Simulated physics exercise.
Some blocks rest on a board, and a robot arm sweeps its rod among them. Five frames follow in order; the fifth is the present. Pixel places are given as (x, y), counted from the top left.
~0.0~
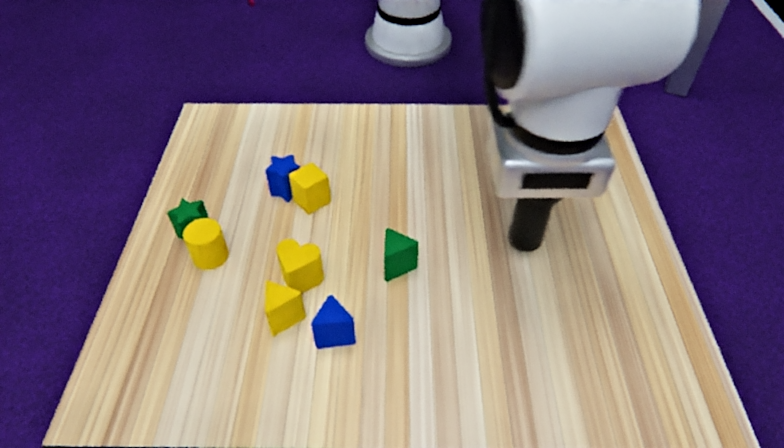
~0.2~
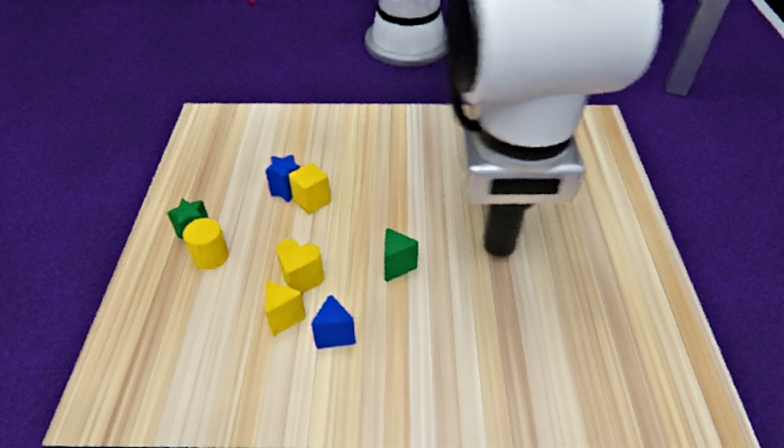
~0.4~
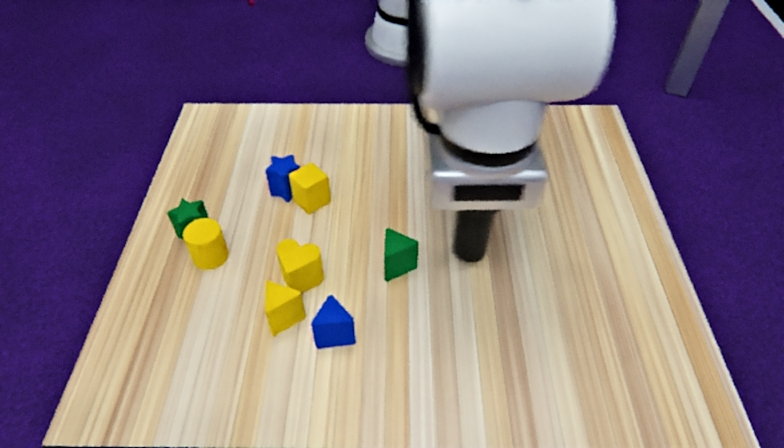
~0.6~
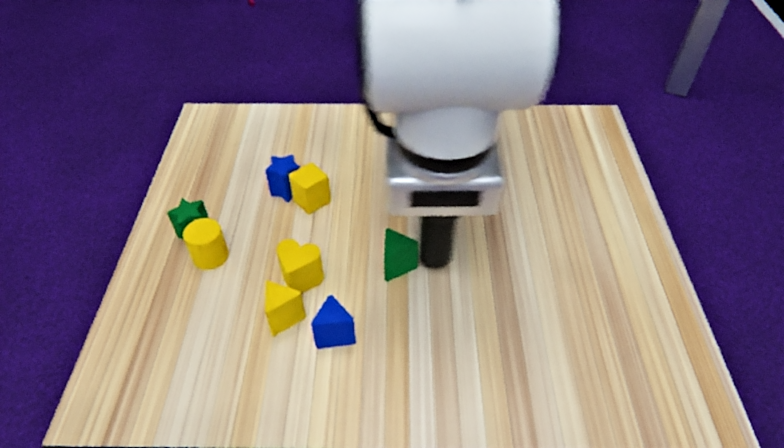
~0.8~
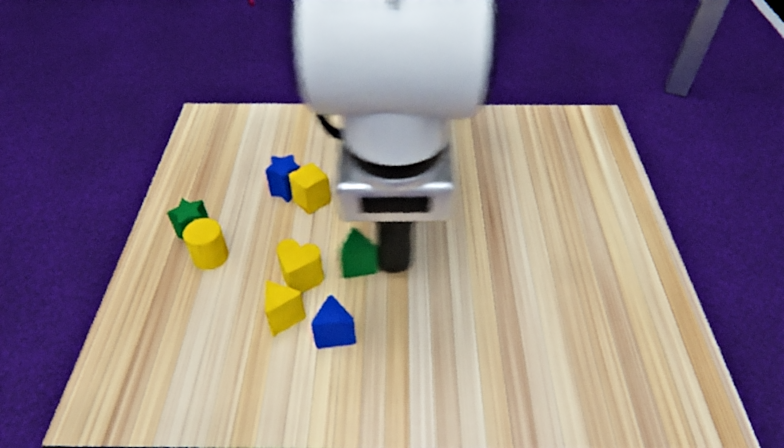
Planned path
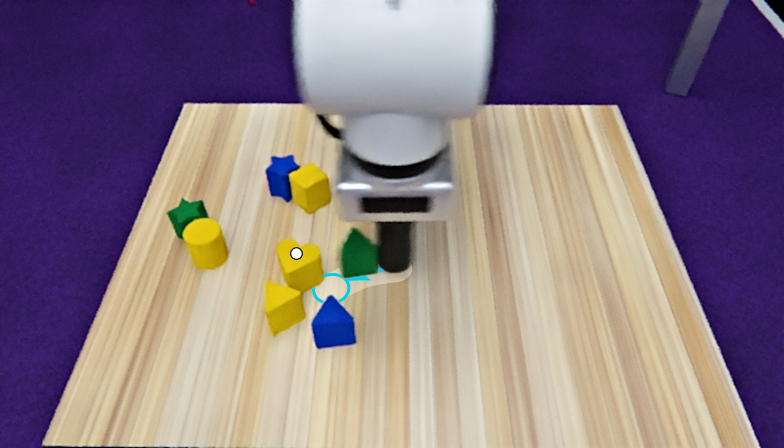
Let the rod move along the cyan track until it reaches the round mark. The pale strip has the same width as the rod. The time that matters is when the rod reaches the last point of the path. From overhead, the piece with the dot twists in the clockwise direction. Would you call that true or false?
False.
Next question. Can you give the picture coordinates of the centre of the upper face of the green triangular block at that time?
I expect it at (321, 238).
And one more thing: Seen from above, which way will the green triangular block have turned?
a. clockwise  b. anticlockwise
I choose a.
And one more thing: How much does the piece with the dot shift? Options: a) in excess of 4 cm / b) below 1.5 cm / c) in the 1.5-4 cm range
Letter b.
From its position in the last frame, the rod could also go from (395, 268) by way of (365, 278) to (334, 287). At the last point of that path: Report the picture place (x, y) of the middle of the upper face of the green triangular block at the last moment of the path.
When the path ends, it will be at (323, 238).
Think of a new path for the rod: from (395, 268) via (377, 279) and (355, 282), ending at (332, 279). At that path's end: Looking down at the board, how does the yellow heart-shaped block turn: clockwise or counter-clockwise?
Its rotation is counterclockwise.
The line goes from (395, 268) via (362, 274), ending at (331, 289); the dot is on the yellow heart-shaped block.
The first path, step by step. Halfway along, rod at (360, 267); yellow heart-shaped block at (293, 254); green triangular block at (330, 238), turned 45° clockwise.
At the end, rod at (330, 282); yellow heart-shaped block at (286, 254), turned 20° anticlockwise; blue triangular block unmoved; green triangular block at (321, 238), turned 90° clockwise.
